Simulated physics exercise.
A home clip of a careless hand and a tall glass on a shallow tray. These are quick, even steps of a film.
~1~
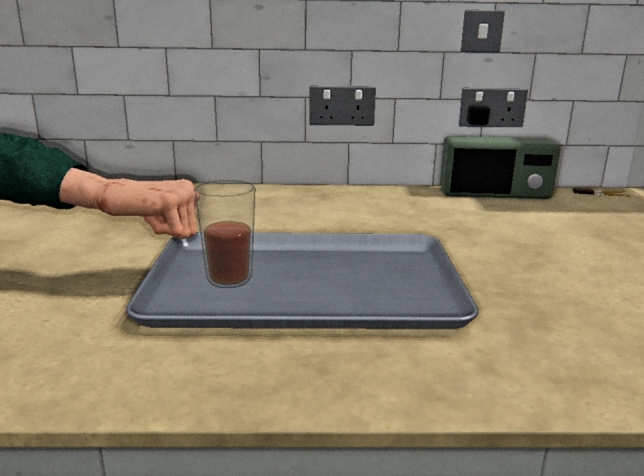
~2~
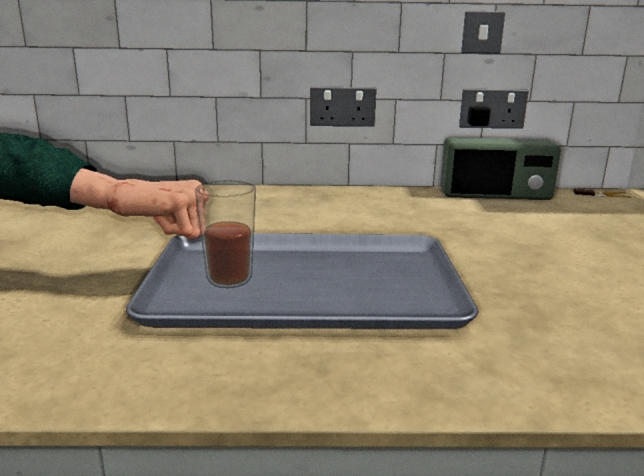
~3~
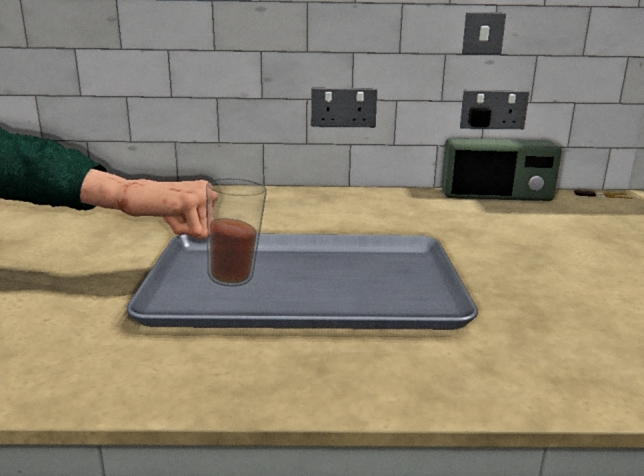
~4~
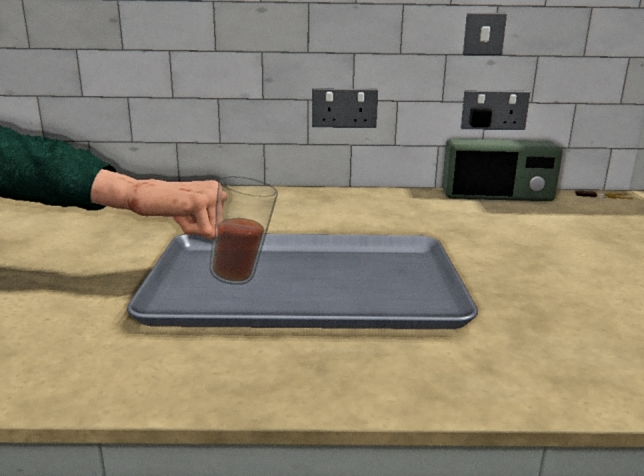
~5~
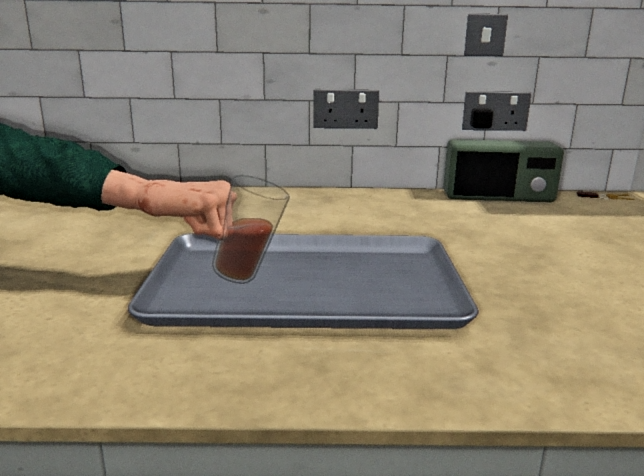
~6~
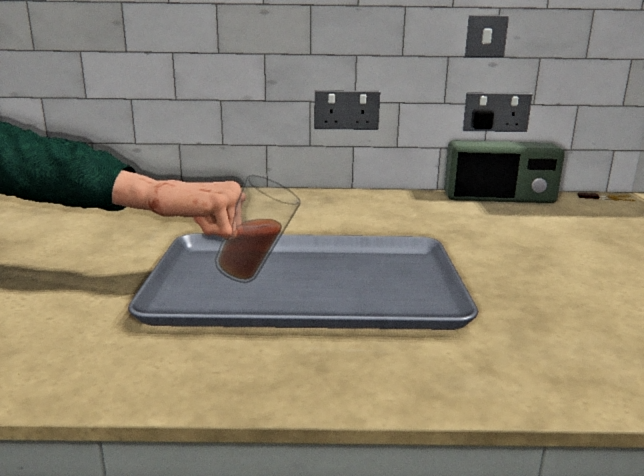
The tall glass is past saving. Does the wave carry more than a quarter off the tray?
After the fall more than a quarter leaves the tray.
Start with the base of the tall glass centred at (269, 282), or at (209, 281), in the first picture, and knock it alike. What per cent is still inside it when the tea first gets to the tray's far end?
The first gives 80 %, the second 60 %.
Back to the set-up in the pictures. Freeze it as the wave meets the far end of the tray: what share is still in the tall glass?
Some 70 per cent.
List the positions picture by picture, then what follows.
In the first frame, it leans 0°; its right rim is at (254, 190); the tea meets the walls at (205, 227) and (251, 228); the tray's far rim is at (455, 271); the tray is clear ahead.
In the second frame, it leans 0°; its right rim is at (254, 190); the tea meets the walls at (205, 227) and (251, 227).
In the third frame, it leans 6°; its right rim is at (265, 192); the tea meets the walls at (212, 220) and (257, 230).
In the fourth frame, it leans 12°; its right rim is at (276, 194); the tea meets the walls at (218, 223) and (265, 226).
In the fifth frame, it leans 19°; its right rim is at (288, 198); the tea meets the walls at (225, 227) and (273, 223).
In the sixth frame, it leans 26°; its right rim is at (299, 203); the tea meets the walls at (230, 227) and (283, 225).
A moment on, the tall glass is falling and 100 per cent is in the glass, 0 on the tray and 0 above or beyond its rim.
Next, the tall glass lies on its side and 87 per cent is in the glass, 11 on the tray and 1 above or beyond its rim.
Then the tall glass lies on its side and 47 per cent is in the glass, 44 on the tray and 8 above or beyond its rim.
Later the tall glass lies on its side and 24 per cent is in the glass, 41 on the tray and 35 above or beyond its rim.
Finally, 65 per cent is held by tray and glass, 35 is off the tray.
